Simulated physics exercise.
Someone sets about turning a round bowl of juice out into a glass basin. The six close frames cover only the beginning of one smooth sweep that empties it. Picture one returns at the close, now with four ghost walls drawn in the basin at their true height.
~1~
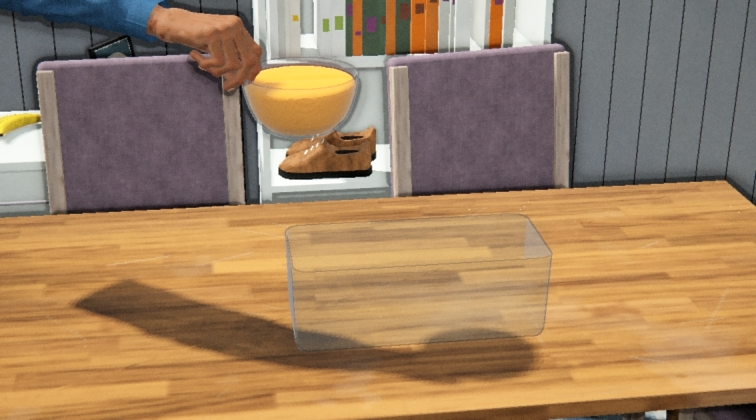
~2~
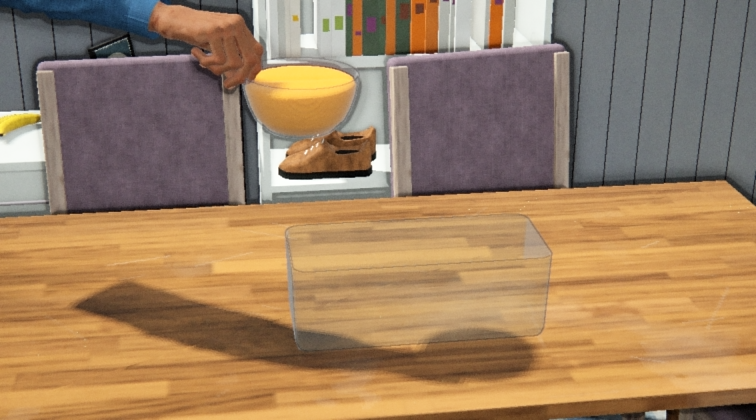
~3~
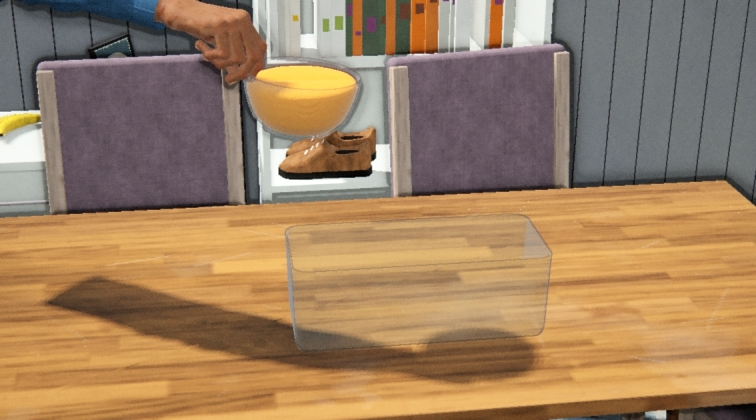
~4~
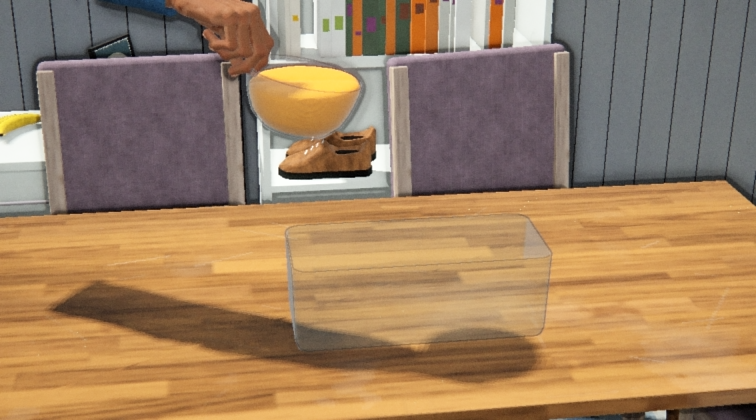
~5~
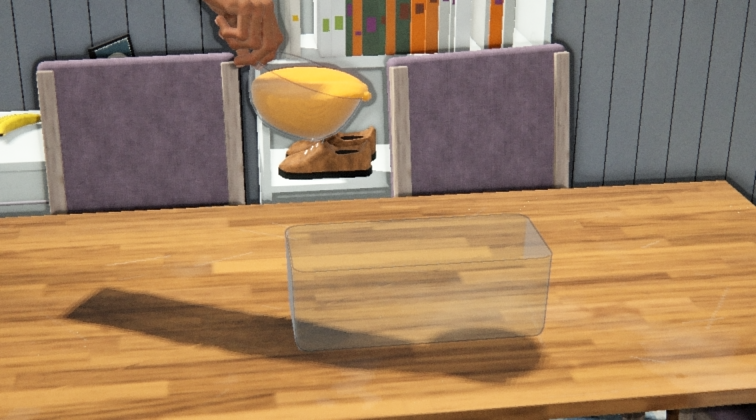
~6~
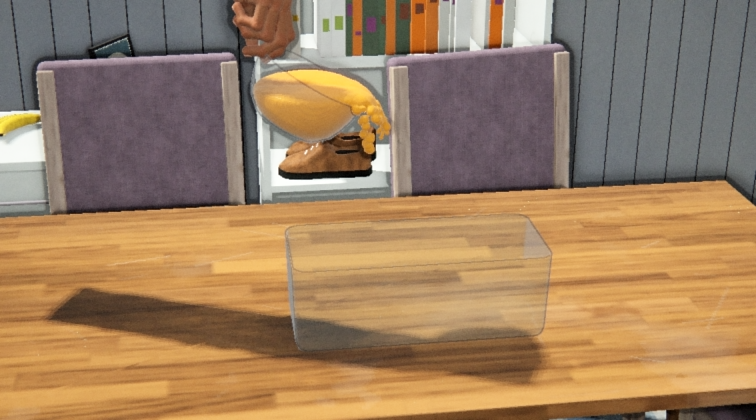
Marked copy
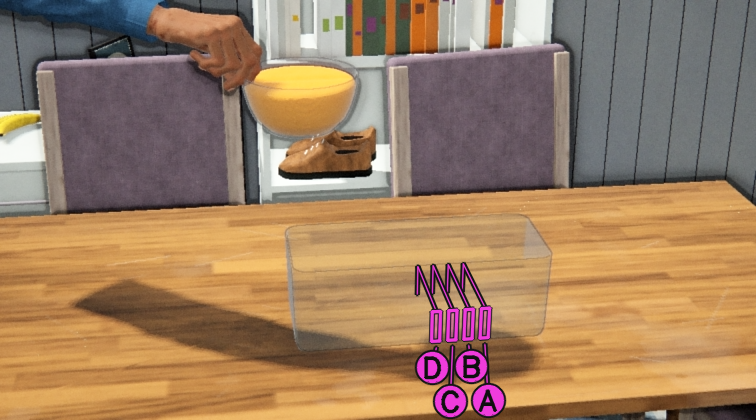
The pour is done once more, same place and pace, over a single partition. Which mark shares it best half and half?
Choose D.
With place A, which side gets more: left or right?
More ends on the left.
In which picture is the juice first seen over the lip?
In picture 5.
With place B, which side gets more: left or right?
More ends on the left.
In magenta, A at (484, 344); B at (468, 345); C at (452, 346); D at (436, 347).
Choosing A, about 92 % ends left of the wall and 7 % right of it.
Choosing B, about 95 % ends left of the wall and 4 % right of it.
Choosing C, about 85 % ends left of the wall and 13 % right of it.
Choosing D, about 53 % ends left of the wall and 46 % right of it.
